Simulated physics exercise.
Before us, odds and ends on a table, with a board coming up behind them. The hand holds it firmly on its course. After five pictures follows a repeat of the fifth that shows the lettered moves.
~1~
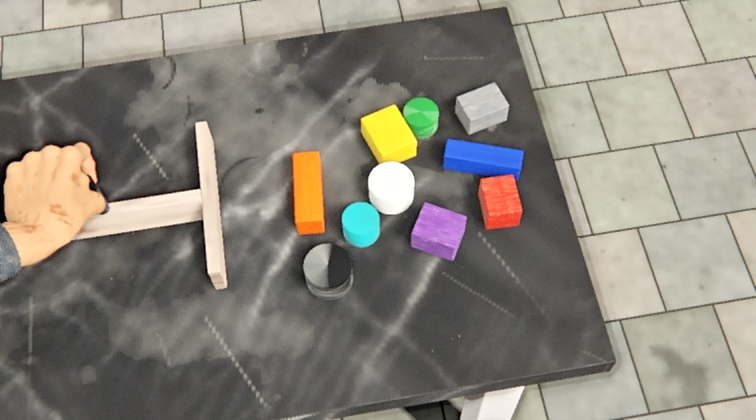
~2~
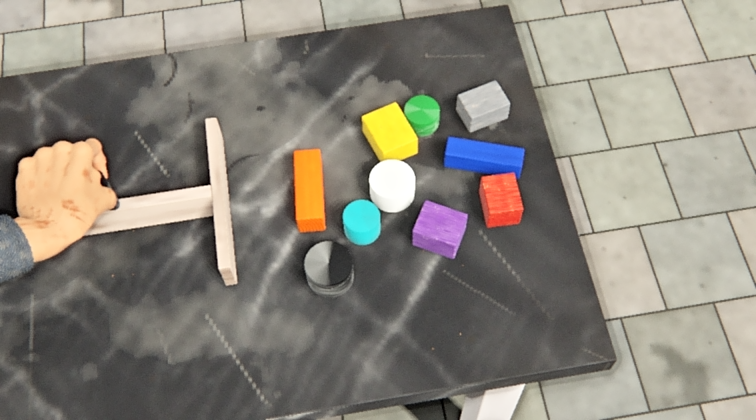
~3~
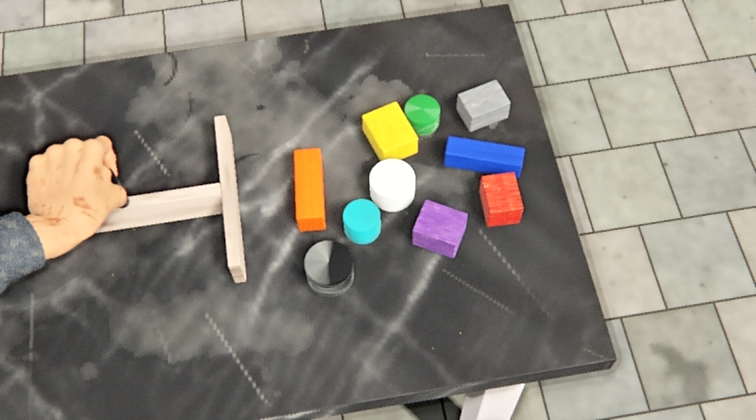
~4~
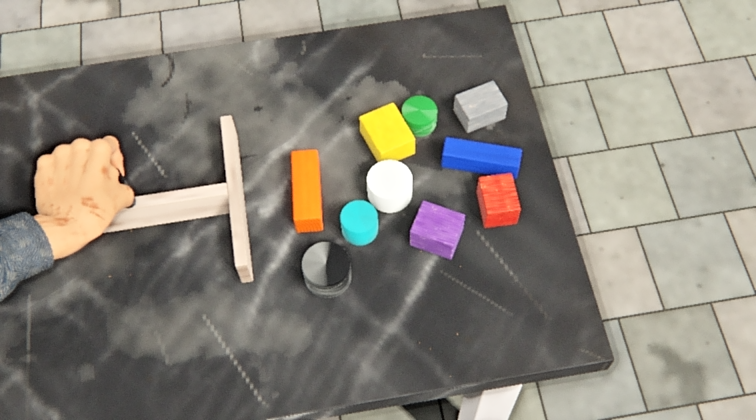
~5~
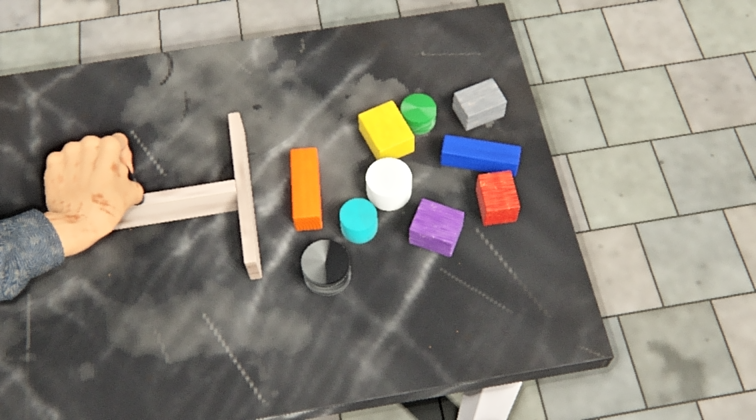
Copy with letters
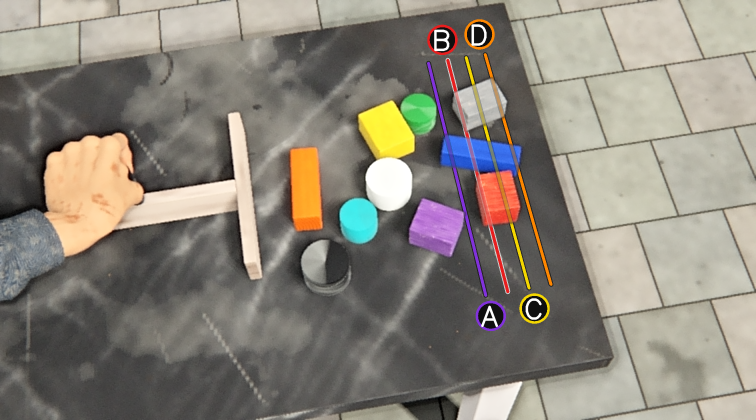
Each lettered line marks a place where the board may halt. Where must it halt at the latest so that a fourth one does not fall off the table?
No fourth one falls up to C.
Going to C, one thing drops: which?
It is the blue stick.
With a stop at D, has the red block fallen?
Yes.
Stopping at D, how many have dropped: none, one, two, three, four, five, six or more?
In all, four.
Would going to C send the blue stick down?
By then, yes.
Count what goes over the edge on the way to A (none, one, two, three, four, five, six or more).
The count is none.
On the marked copy, A at (455, 171); B at (476, 168); C at (495, 165); D at (516, 161).
Taking C. A third of the way, board (333, 170); black tin (369, 274); turquoise tin (386, 225).
Two thirds of the way, board (426, 155); grey block (496, 98); red block (517, 205).
When it is over, board (494, 144); blue stick over the edge; grey block (531, 75); one fallen.
As for the rest, A is within the limit but short; B is within the limit but short; D drops four.
